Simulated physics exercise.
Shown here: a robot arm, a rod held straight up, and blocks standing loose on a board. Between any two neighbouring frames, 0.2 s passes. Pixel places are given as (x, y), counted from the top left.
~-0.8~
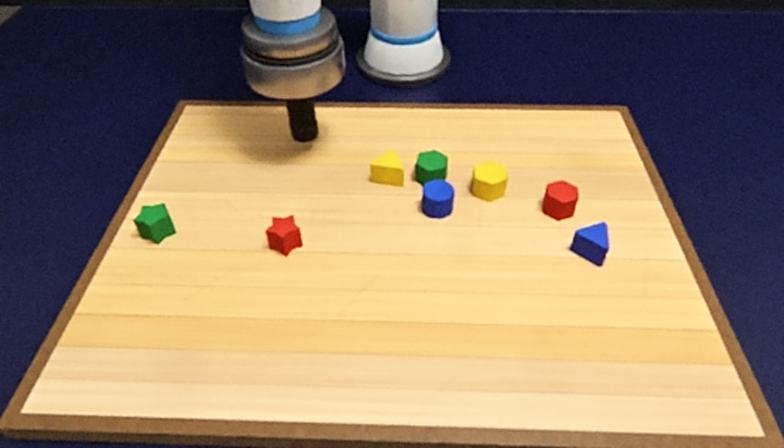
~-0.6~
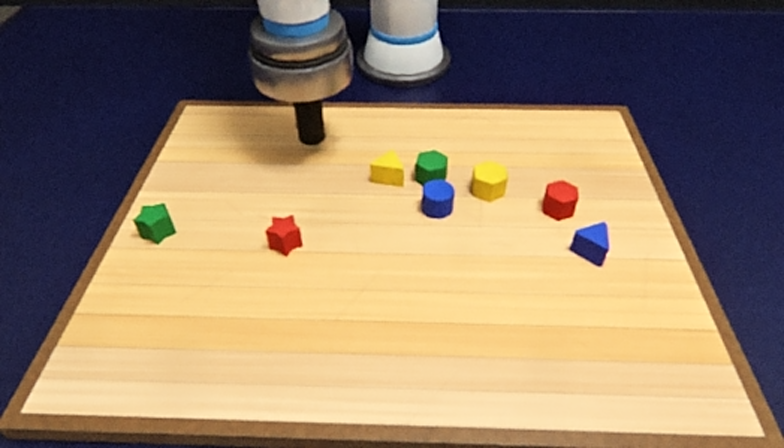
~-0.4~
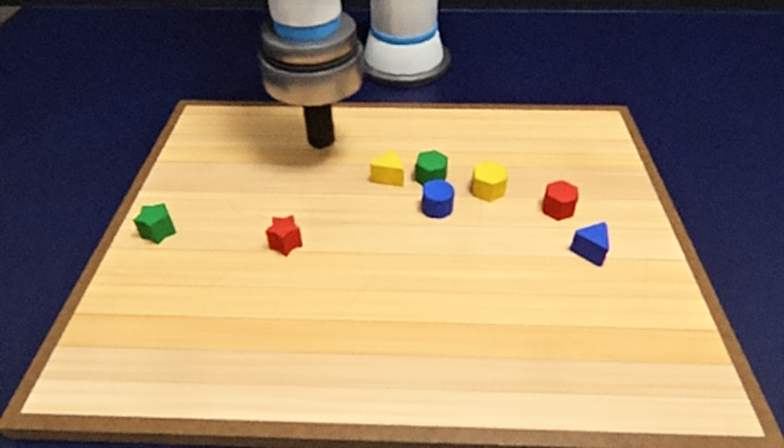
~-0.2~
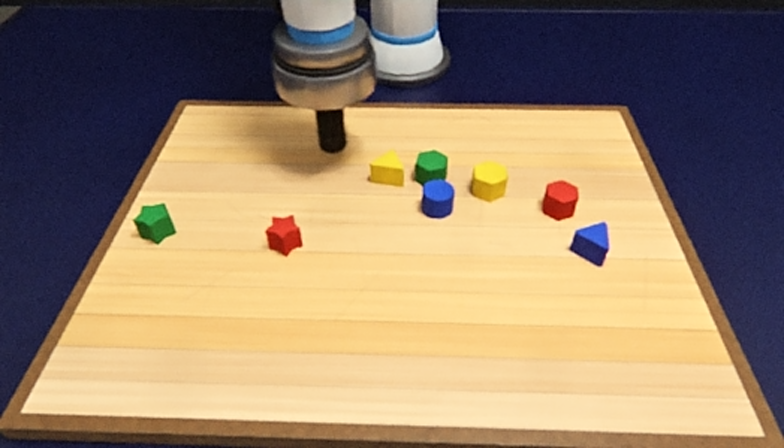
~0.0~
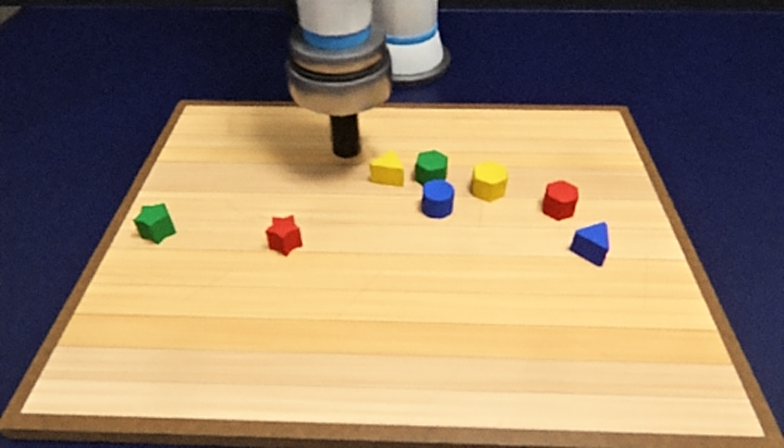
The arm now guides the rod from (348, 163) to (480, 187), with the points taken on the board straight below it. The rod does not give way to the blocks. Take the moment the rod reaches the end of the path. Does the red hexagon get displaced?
I'd say yes.
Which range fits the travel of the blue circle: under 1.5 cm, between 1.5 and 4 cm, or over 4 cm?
Its final spot will lie within 1.5 cm of the current one.
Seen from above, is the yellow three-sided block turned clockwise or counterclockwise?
Clockwise.
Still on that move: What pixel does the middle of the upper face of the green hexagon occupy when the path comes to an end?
Pixel (512, 178).
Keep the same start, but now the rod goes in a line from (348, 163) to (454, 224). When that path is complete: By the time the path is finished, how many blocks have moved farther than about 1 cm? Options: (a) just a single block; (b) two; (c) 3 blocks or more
b (two)
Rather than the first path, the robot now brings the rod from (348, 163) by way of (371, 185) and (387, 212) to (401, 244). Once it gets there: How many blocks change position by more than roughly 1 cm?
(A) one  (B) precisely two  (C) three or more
A: One.
The first path, step by step. One third of the way, rod (391, 159); yellow three-sided block (403, 166), turned 25° clockwise.
Two thirds of the way, rod (436, 167); yellow three-sided block (417, 173), turned 65° clockwise; green hexagon (466, 168); yellow hexagon (499, 174).
At the end, rod (482, 175); yellow three-sided block (417, 173), turned 65° clockwise; green hexagon (512, 178); blue circle still; yellow hexagon (545, 186), turned 20° clockwise; red hexagon (577, 195).
